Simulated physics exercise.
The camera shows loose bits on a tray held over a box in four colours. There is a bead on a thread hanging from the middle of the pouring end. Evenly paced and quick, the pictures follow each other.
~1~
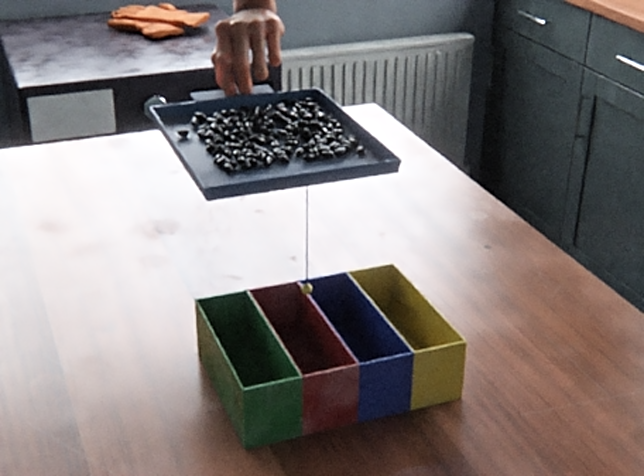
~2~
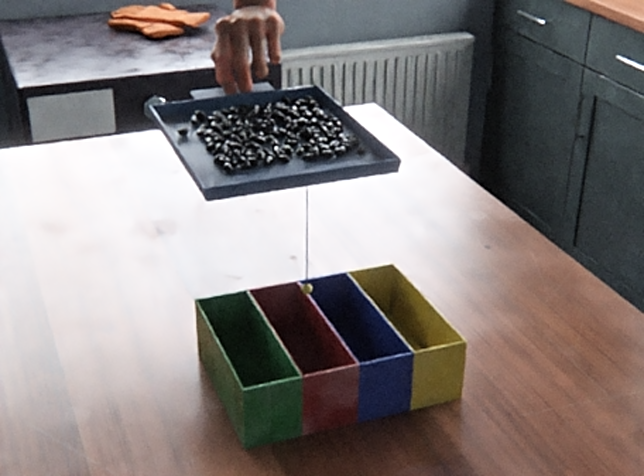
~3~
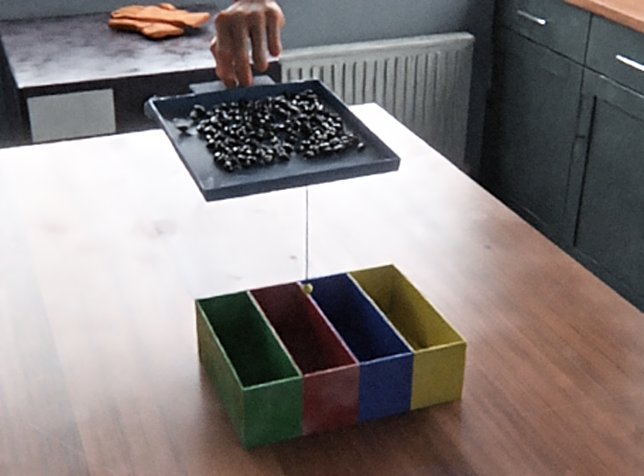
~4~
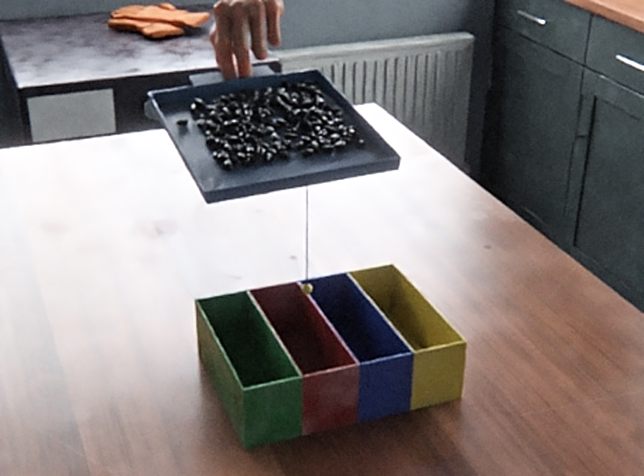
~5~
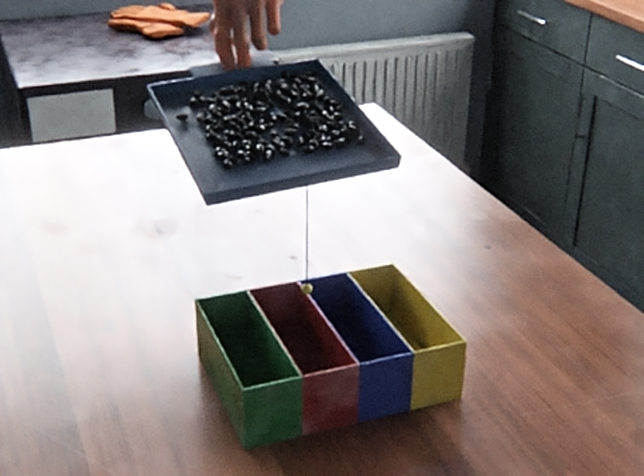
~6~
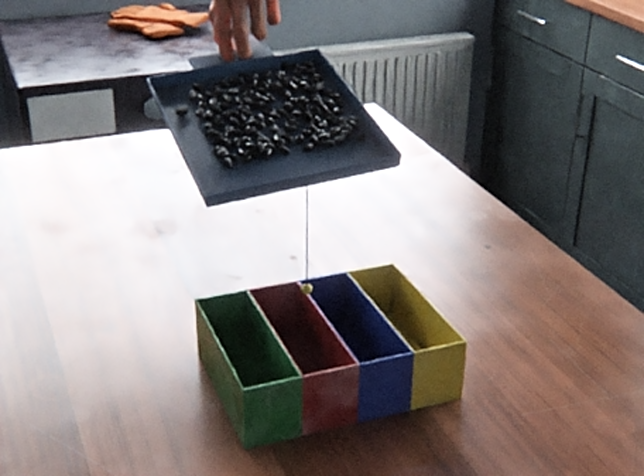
Hand slowly tilting a dark tray of black beans slightly toward its left corner above a green, red, blue and yellow box.
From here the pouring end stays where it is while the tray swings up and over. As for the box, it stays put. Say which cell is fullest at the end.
The green cell is fullest at the end.
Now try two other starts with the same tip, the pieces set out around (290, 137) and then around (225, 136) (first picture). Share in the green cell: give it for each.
First case: Close to 40 %; second case: Close to 70 %.
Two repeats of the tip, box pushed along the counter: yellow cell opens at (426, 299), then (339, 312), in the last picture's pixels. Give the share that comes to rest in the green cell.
It comes to roughly 40 per cent in one try and roughly 0 per cent in the next.
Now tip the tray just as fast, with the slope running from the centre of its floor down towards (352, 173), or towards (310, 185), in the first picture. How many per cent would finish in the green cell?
First heading 0 %, second heading 20 %.
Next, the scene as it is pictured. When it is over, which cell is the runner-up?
Rank 2: That red cell.
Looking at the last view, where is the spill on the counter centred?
Its middle is at roughly (162, 422).
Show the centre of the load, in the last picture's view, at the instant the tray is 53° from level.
I'd put it at about (267, 150).
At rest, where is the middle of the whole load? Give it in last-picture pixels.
Resting centre, last frame: Roughly (265, 390).
Shortly afterwards, tray tipped steeply; the whole lot on the tray.
Next, tray tipped right over; all but a few on the tray; only a few in the green cell; only a few in the red cell; a little falling or outside the box.
Some moments later, tray tipped past a quarter turn; near half in the green cell; near a quarter in the red cell; a little in the blue cell; a little falling or outside the box.
In the end, tray tipped past a quarter turn; near half in the green cell; near a quarter in the red cell; a little in the blue cell; none at all in the yellow cell; a little outside the box.
